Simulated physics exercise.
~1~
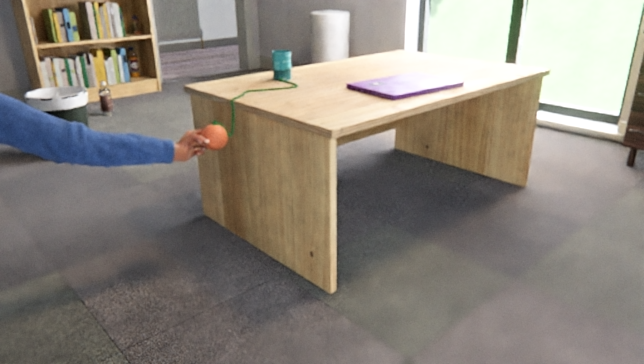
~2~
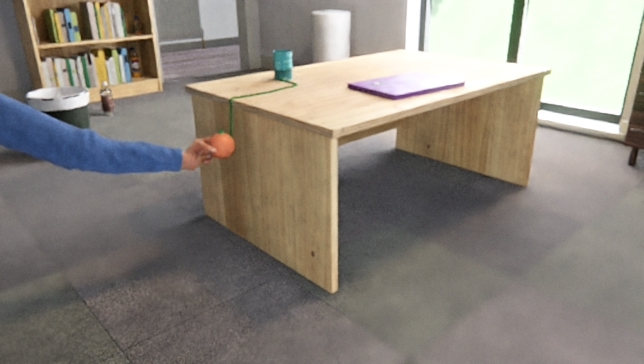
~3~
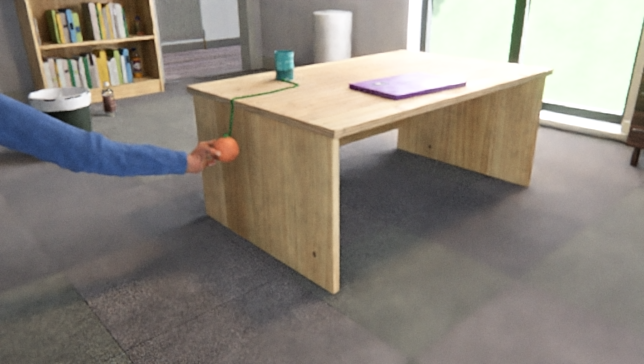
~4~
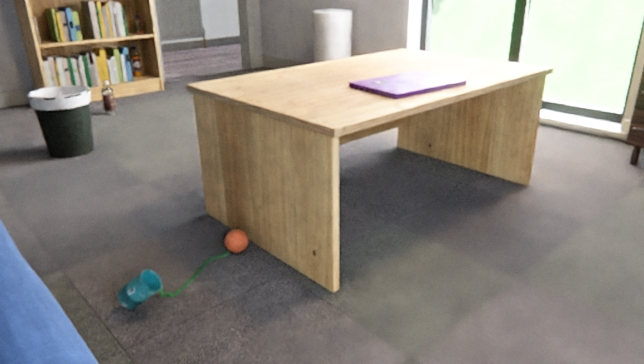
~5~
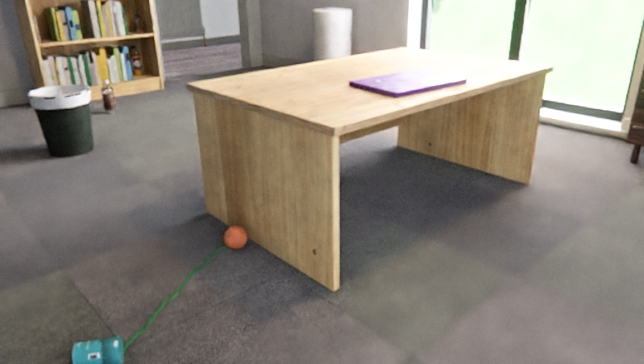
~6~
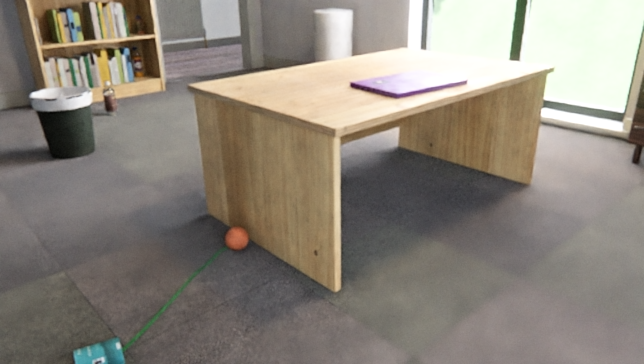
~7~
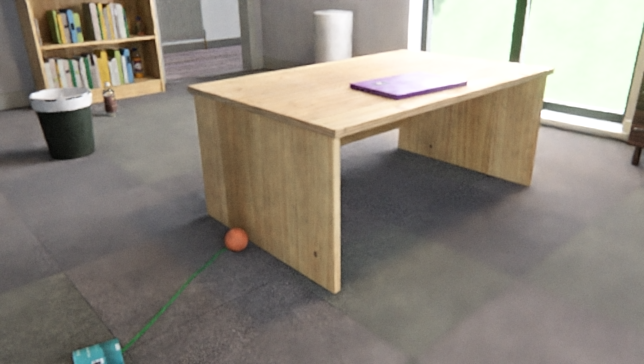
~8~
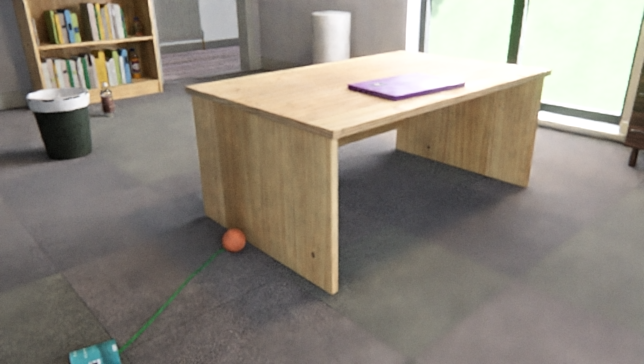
The clip shows a hand holding an orange beside the end of a wooden desk, a green shoelace running to a turquoise cup near a purple laptop. The hand releases it, the orange drops to the floor, and the cup follows, ending on its side while the laptop stays put.
